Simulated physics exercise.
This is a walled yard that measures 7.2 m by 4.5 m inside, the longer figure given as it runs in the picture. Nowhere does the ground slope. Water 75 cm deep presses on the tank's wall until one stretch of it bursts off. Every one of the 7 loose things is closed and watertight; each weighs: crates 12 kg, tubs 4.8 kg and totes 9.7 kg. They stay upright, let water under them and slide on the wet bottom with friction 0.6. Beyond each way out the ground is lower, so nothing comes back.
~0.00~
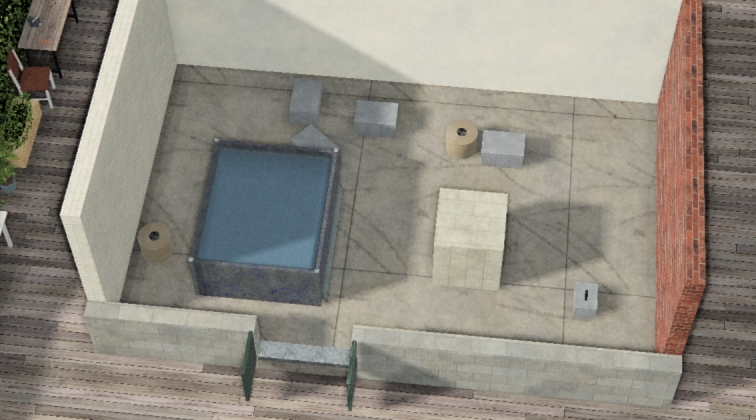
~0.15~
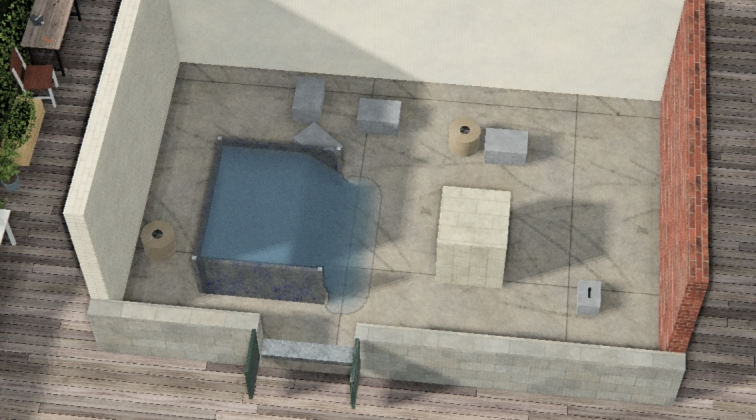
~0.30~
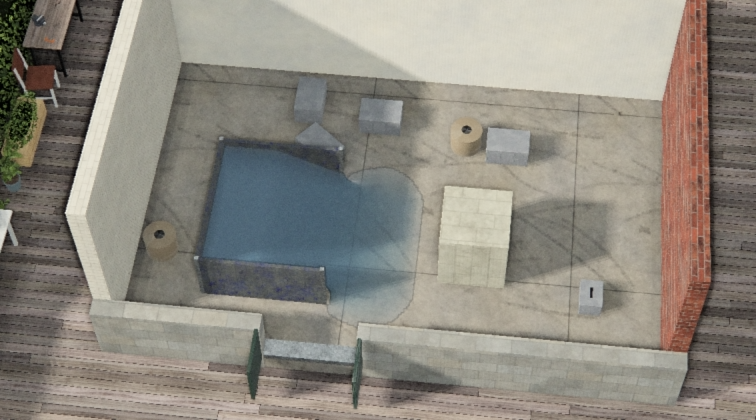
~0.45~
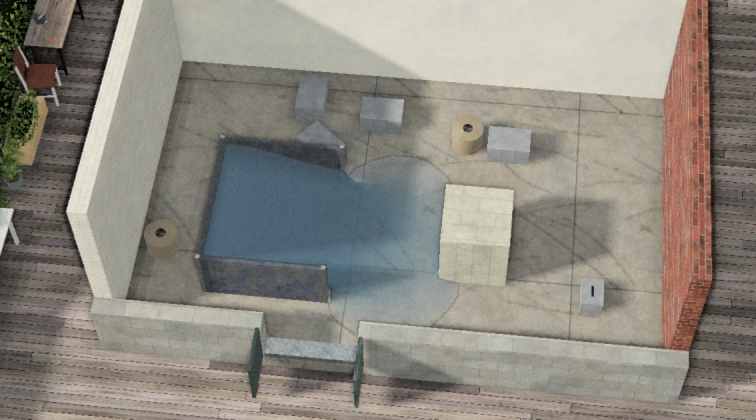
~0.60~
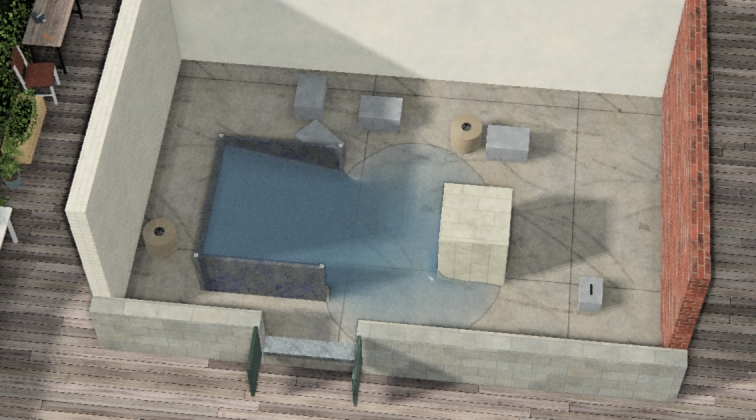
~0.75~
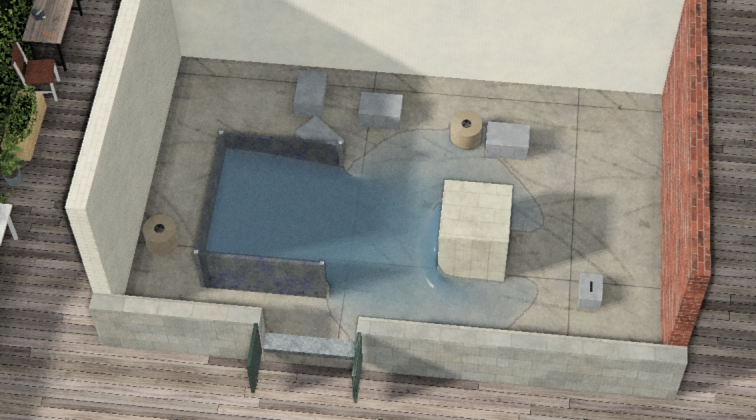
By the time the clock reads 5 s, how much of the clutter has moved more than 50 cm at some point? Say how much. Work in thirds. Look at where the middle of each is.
A third to two thirds.
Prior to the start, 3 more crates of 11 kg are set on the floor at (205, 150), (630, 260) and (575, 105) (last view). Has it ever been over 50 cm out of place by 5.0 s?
In turn: Less, over, over.
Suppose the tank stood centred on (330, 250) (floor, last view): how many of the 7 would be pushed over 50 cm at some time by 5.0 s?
That gives 4 of them.
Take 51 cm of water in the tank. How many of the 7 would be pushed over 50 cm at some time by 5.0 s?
The answer would then be 3.
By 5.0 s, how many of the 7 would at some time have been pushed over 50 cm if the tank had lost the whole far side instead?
The answer would then be 6.
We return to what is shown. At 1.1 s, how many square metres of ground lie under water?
About 14 m2.
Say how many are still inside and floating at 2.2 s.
Just then, the number is 2.
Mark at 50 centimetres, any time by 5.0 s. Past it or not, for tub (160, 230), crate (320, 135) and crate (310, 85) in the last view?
The first is inside the limit, the second inside the limit, and the third inside the limit.
After 1.1 s 0 of 7 are over 50 cm from their spots; 0 afloat.
After 2.2 s 2 of 7 are over 50 cm from their spots; 2 afloat.
After 3.5 s 3 of 7 are over 50 cm from their spots; 3 afloat.
After 5.0 s 3 of 7 are over 50 cm from their spots, and 3 have been at some point; 3 afloat.
